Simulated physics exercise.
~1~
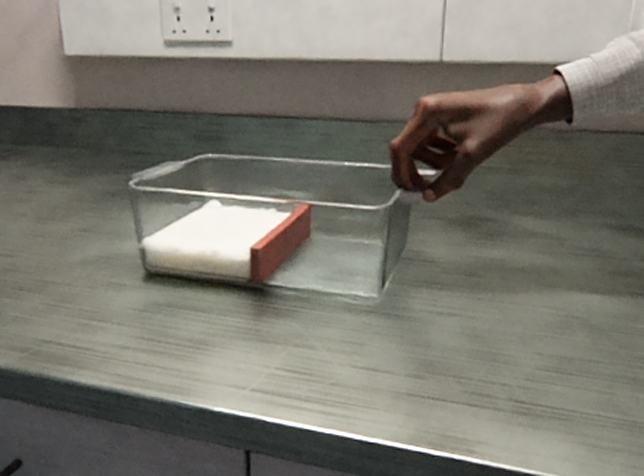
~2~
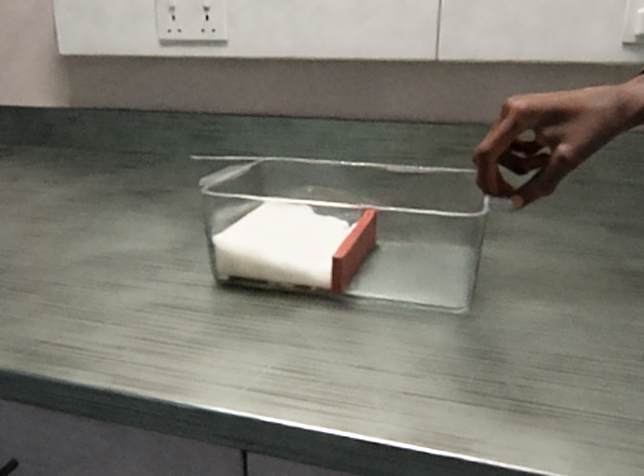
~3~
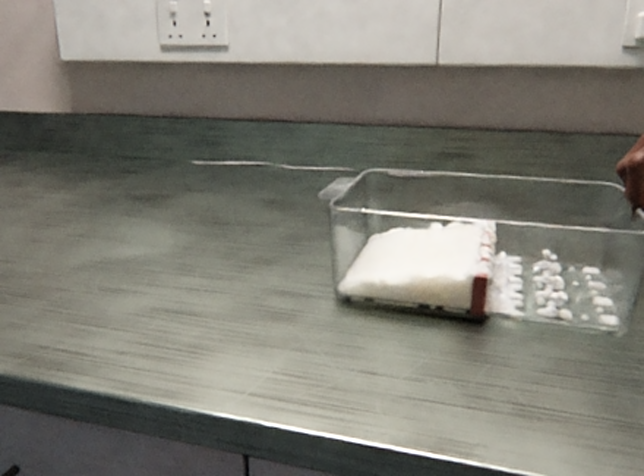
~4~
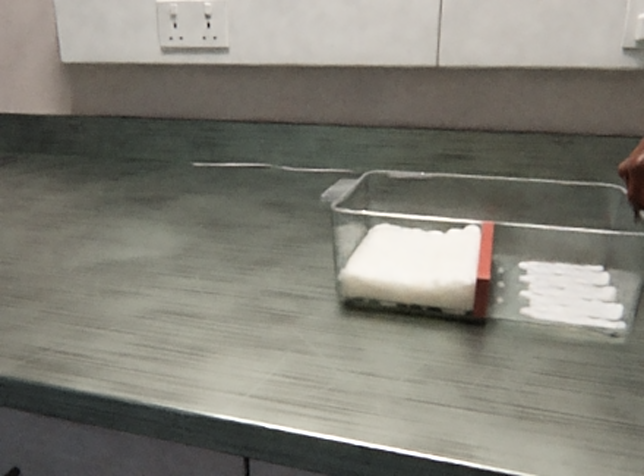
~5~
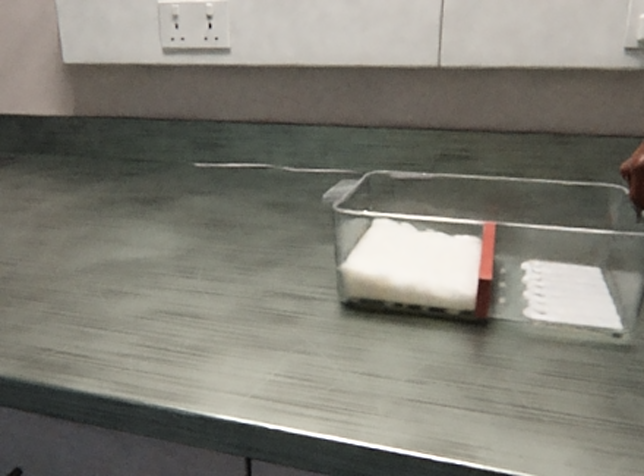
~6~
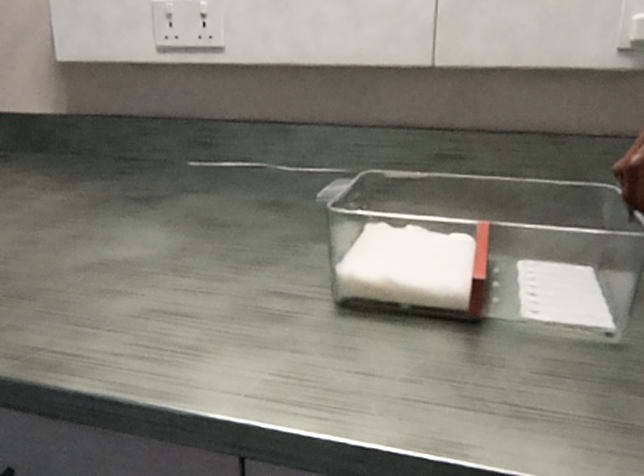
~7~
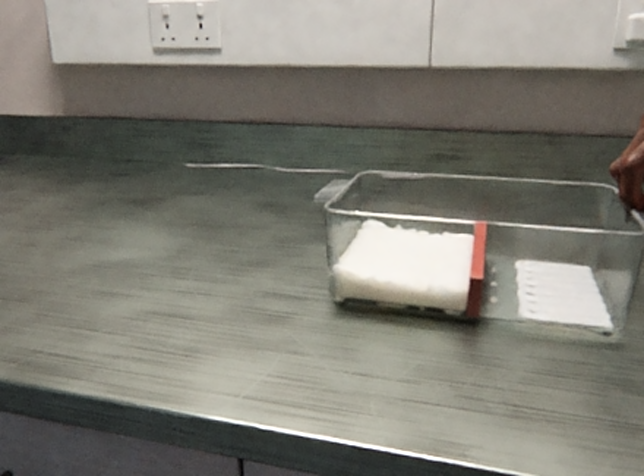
We see a hand pull a clear rectangular tub to the right along a dark countertop, with white milk held left of a red divider. Some milk crosses into the empty right side and settles there as a small patch, while most stays on the left.
